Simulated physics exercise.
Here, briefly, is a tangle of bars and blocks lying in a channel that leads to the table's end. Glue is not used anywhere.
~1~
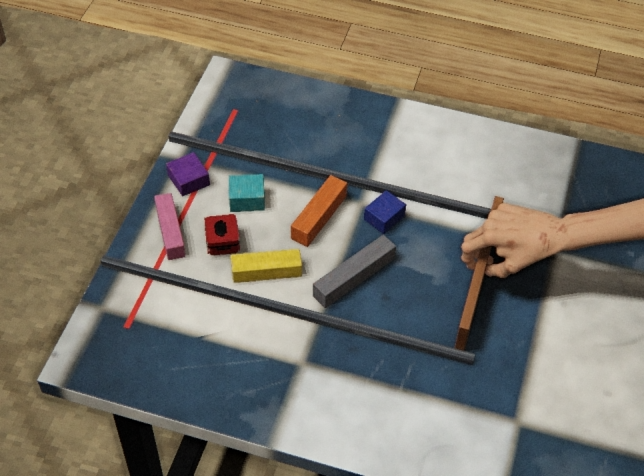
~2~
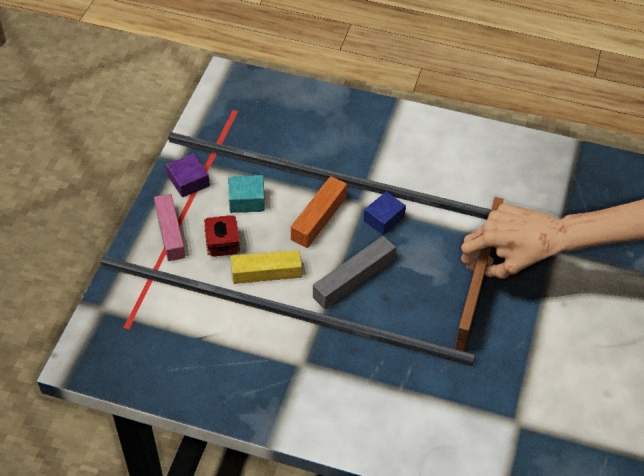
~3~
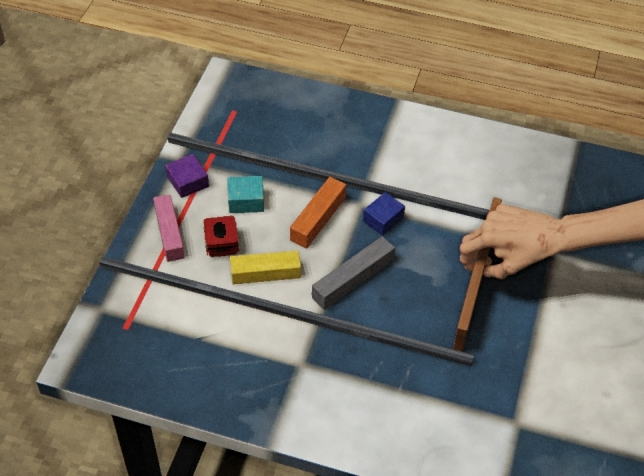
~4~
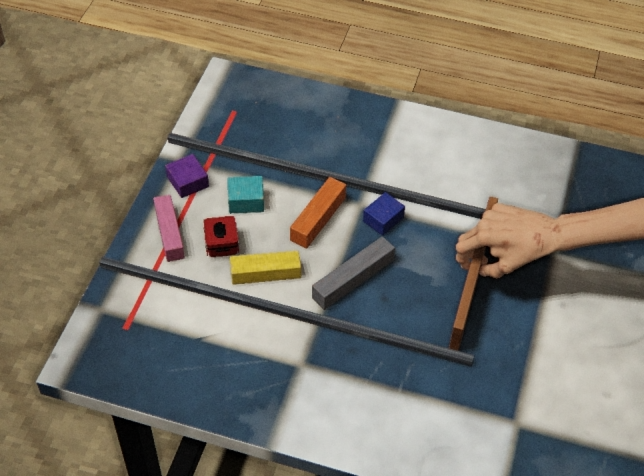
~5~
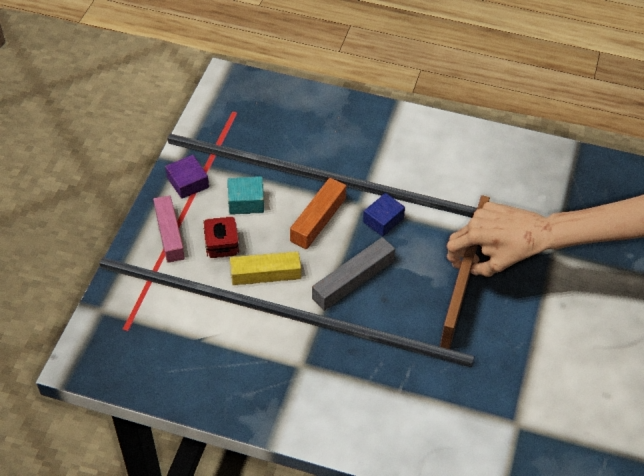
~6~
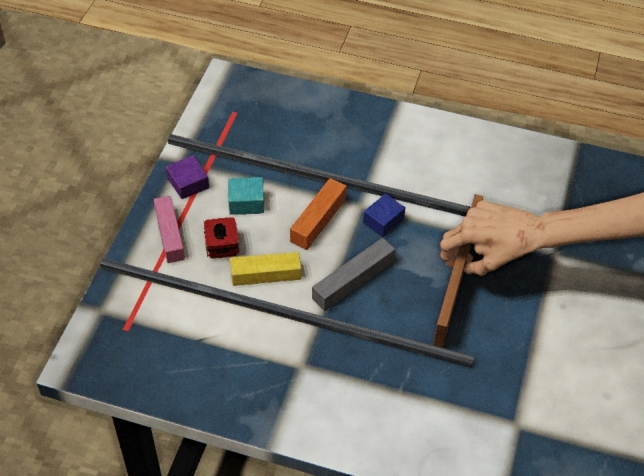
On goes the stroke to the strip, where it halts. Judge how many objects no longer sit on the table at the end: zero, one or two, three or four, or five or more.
The count that comes down will most likely be three, maybe four.
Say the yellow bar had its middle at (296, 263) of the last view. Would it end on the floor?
I reckon from there it stays aboard.
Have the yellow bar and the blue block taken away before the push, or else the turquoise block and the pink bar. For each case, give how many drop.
The count is 2 in one try and 1 in the other, in that order.
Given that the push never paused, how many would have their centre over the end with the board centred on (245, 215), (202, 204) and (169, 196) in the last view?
Per position: 0 / 2 / 6.
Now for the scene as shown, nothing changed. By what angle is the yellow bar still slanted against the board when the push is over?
The angle is about 45 degrees.
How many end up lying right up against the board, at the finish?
The answer is 2.
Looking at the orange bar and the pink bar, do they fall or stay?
Once it all settles, the orange bar is still up; as for the pink bar, it ends up below.
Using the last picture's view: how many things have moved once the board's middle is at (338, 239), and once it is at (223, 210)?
Tally: First 3; then 8.
A little later, none off yet; purple block at rest near (188, 177); pink bar at rest near (169, 229); red case at rest near (222, 239).
Next, none off yet; purple block tilted well over near (139, 167); pink bar shifted a little near (141, 211); red case shifted well along near (169, 219).
When it is over, the number that fall off is three or four; down, turquoise block, pink bar and purple block.
